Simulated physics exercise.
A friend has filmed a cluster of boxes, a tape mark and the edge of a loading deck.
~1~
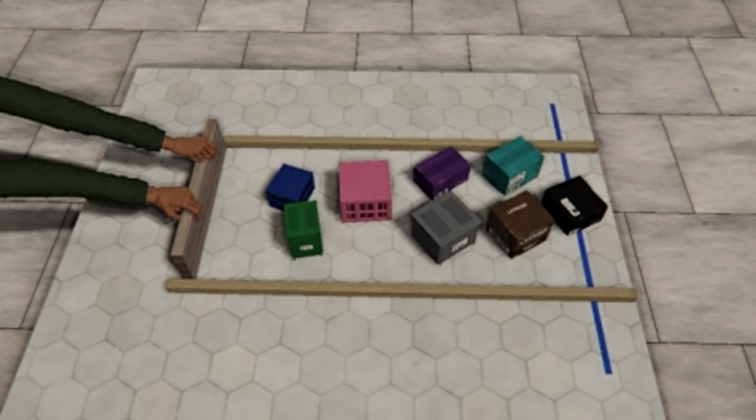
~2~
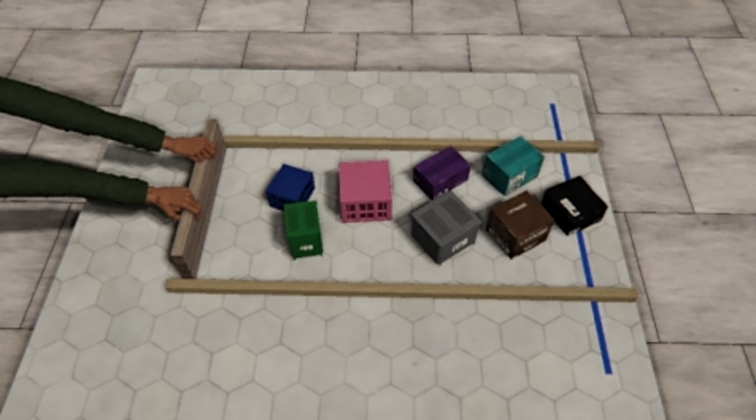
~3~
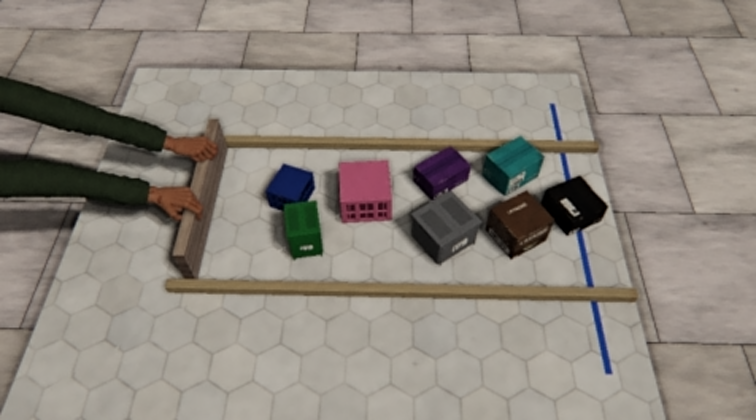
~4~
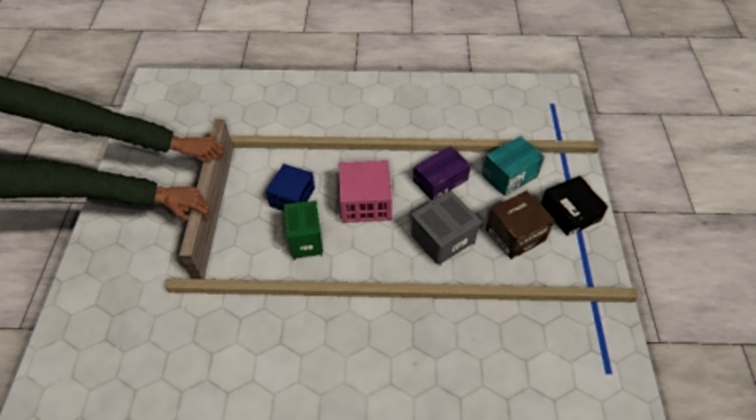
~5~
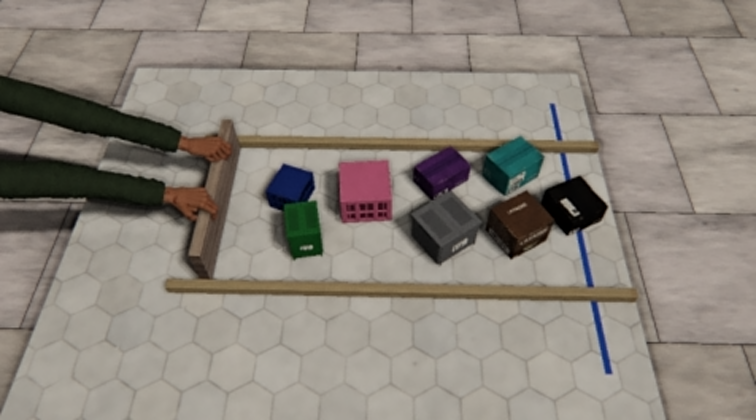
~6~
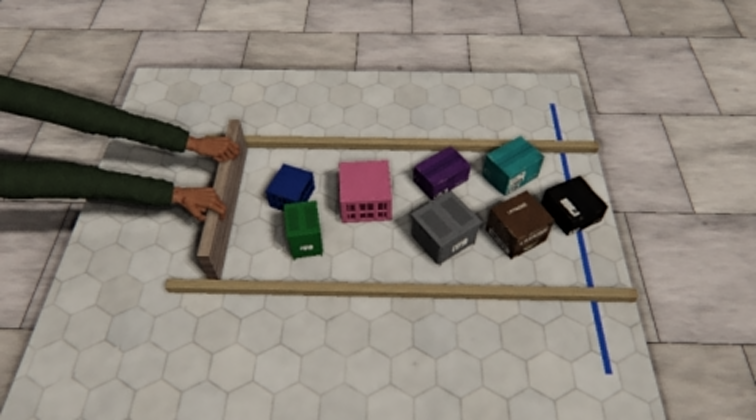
At the start, two hands hold a wooden plank at the left of a scattered group of coloured boxes, between two wooden rails, with a blue line at the right. The hands then slide the plank a short way right, toward the blue and green boxes, while all the boxes stay still.
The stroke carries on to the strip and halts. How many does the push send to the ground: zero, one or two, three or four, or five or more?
As it turns out, the number that fall off is five or more.
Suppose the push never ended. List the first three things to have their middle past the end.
Earliest first: The turquoise parcel, the black parcel, the brown box.
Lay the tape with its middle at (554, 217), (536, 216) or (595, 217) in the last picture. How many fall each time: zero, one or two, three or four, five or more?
Taking them in turn, three to four; three to four; at least five.
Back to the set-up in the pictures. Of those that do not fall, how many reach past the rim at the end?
0 of them.
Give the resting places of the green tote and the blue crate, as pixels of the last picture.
The green tote at (605, 238), the blue crate at (592, 191).
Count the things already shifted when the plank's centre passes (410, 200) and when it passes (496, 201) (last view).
By then 7, and 8.
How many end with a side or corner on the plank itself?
That makes 2.
A little later, none off yet; black parcel at rest near (574, 205); turquoise parcel shifted a little near (525, 163); brown box at rest near (519, 225).
When it is over, the number that fall off is five or more; down, pink crate, grey tote, purple parcel, brown box, turquoise parcel and black parcel.
